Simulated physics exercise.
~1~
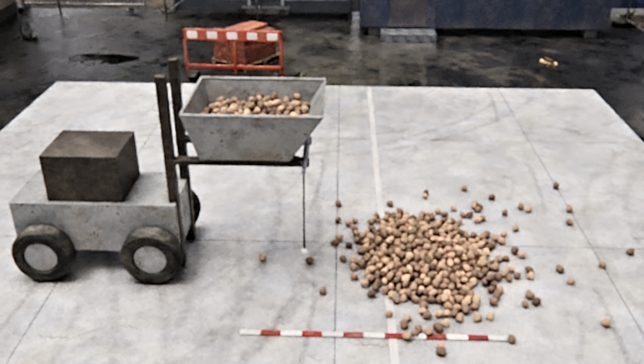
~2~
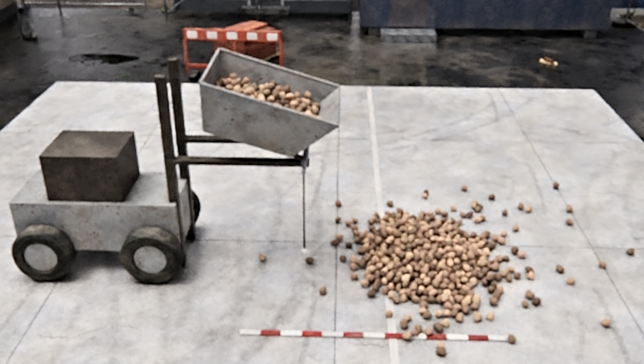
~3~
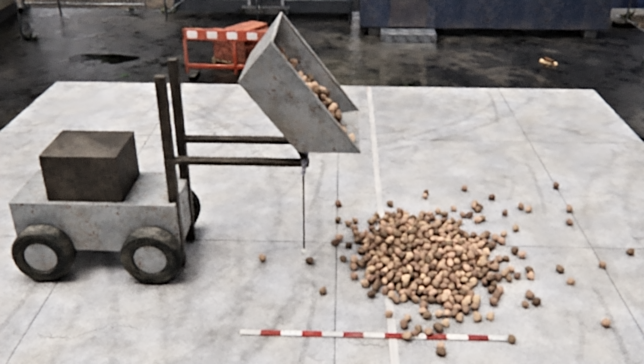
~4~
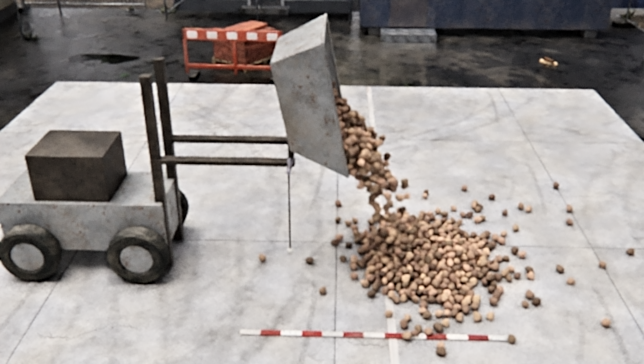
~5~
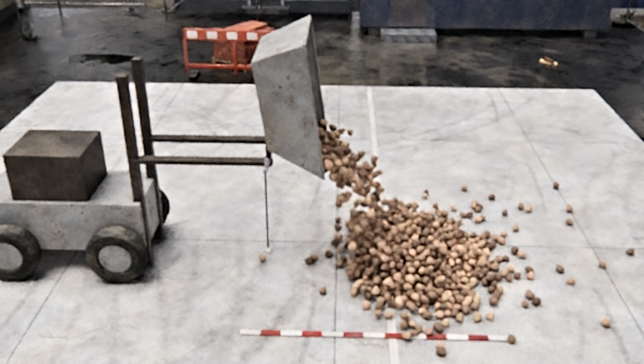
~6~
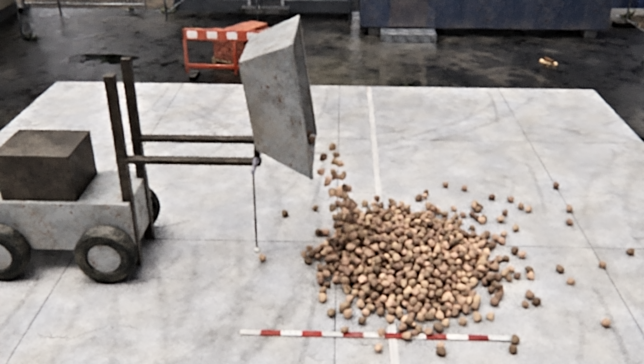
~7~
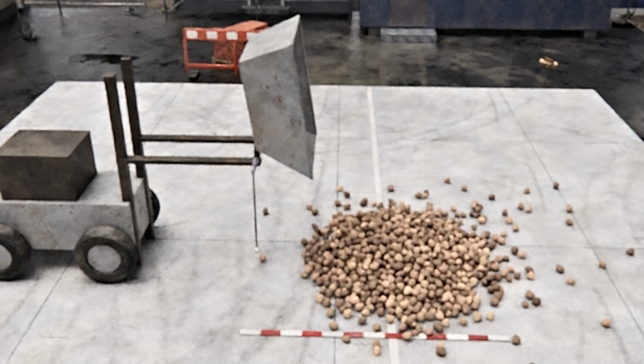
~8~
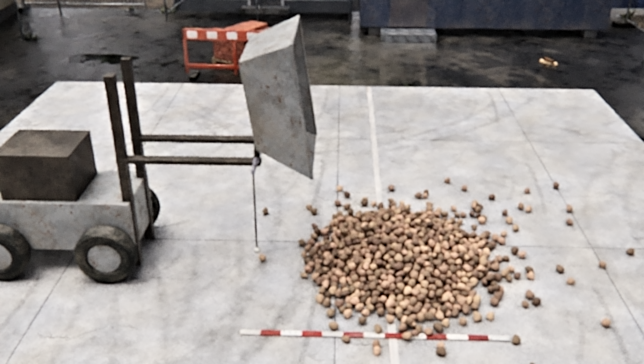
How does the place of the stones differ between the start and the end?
At first the stones are split between the raised skip and a loose heap on the floor to its right. At the end they all lie on the floor, most of them in one larger heap to the right of the emptied skip.
A forklift's skip tips brown stones onto a heap as it backs left, then stops.
